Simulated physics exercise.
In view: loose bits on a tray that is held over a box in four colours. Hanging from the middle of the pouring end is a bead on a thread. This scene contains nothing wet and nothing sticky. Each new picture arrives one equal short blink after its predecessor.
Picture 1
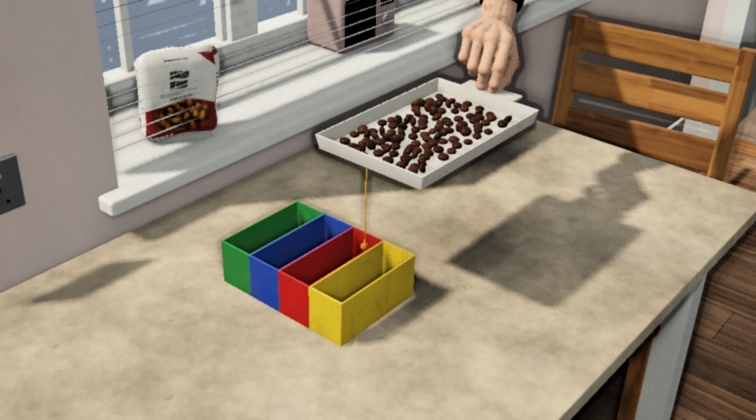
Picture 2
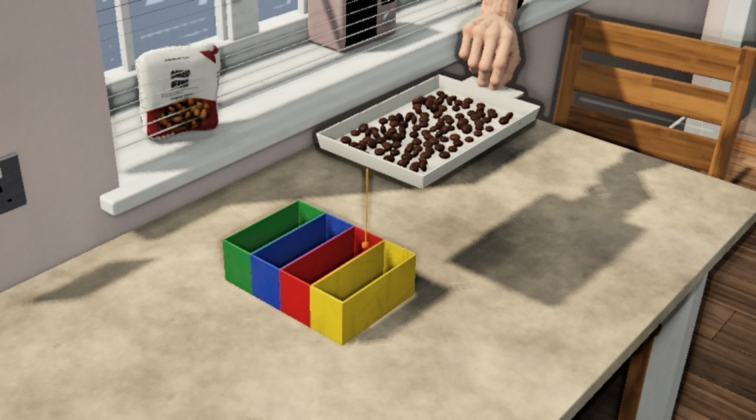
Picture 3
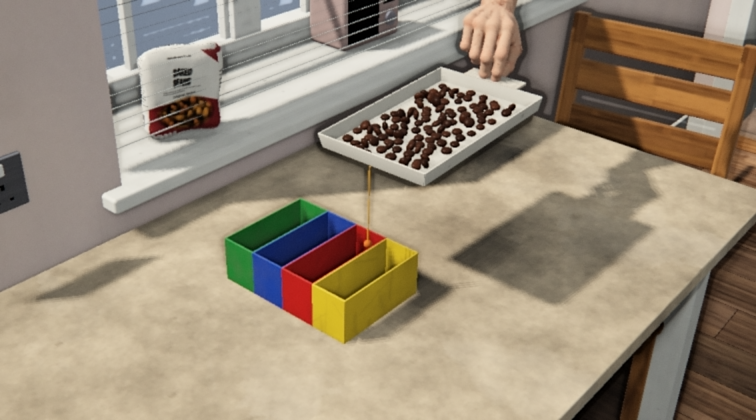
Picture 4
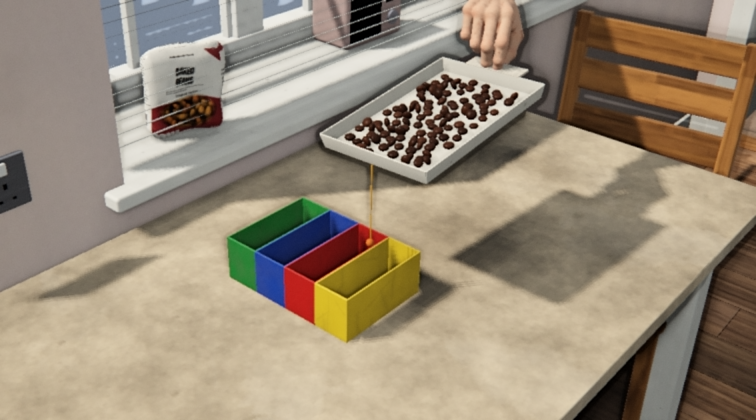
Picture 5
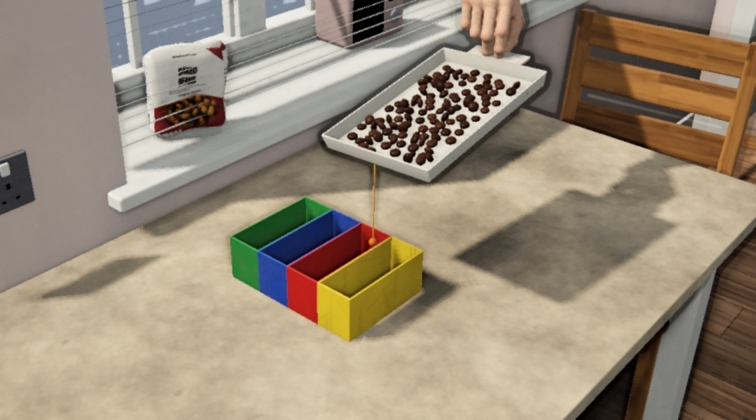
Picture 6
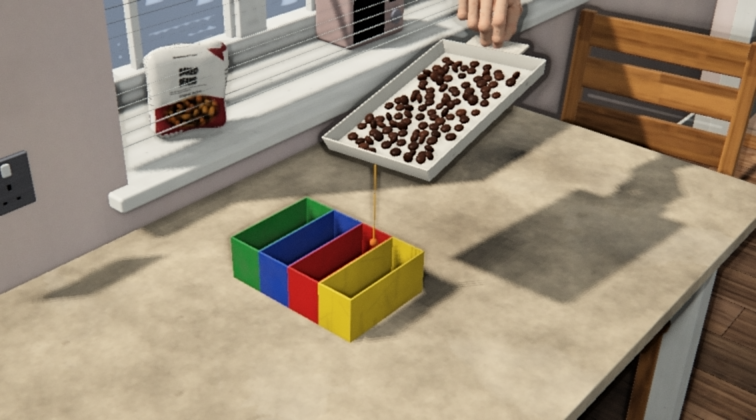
On a kitchen table by a window, a hand gradually tilting a white tray of chocolate drops above a four-coloured box.
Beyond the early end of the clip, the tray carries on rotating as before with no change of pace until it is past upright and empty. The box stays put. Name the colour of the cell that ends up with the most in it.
Blue.
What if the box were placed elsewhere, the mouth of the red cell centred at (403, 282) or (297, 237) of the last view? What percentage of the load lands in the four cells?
About 50 per cent, then about 90 per cent.
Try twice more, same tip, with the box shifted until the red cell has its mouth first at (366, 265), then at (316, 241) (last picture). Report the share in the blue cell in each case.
Roughly 40% first, roughly 10% second.
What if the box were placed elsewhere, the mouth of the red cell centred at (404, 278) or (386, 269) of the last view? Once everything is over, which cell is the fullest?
That green cell first, the green cell second.
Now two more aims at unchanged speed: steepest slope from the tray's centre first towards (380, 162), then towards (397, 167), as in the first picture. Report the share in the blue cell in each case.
Shares, approx.: 10 %, then 0 %.
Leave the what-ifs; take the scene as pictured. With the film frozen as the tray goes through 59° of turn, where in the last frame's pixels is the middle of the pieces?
Roughly (373, 113).
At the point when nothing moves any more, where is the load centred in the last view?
Roughly at (307, 284), give or take.
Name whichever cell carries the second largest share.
Rank two - red.
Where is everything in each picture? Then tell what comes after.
The first frame shows corners of the pouring end near (320, 134) and (422, 175), level; middle of the load near (425, 135), flat chocolate drops; bead on its thread near (365, 246); green cell near (237, 264); blue cell near (265, 279); red cell near (294, 296); yellow cell near (326, 312).
The second frame shows corners of the pouring end near (321, 134) and (422, 174), level; middle of the load near (426, 133).
The third frame shows corners of the pouring end near (322, 133) and (424, 172), tipped barely, lowest at the left corner; middle of the load near (428, 128).
The fourth frame shows corners of the pouring end near (324, 133) and (425, 170), tipped a little, lowest at the left corner; middle of the load near (430, 122).
The fifth frame shows corners of the pouring end near (326, 134) and (427, 168), tipped a little, lowest at the left corner; middle of the load near (432, 117).
The sixth frame shows corners of the pouring end near (326, 136) and (427, 168), tipped clearly, lowest at the left corner; middle of the load near (432, 113); green cell near (246, 260); blue cell near (274, 276); red cell near (304, 292); yellow cell near (335, 309).
Shortly afterwards, tray tipped steeply; the whole lot on the tray.
Next, tray tipped right over; near a third on the tray; near a quarter in the blue cell; a little in the red cell; only a few in the green cell; only a few in the yellow cell; near a quarter falling or outside the box.
Some moments later, tray tipped past a quarter turn; near half in the blue cell; near a quarter in the red cell; a little in the yellow cell; only a few in the green cell; only a few falling or outside the box.
In the end, tray tipped past a quarter turn; near half in the blue cell; near a quarter in the red cell; a little in the yellow cell; only a few in the green cell; only a few outside the box.
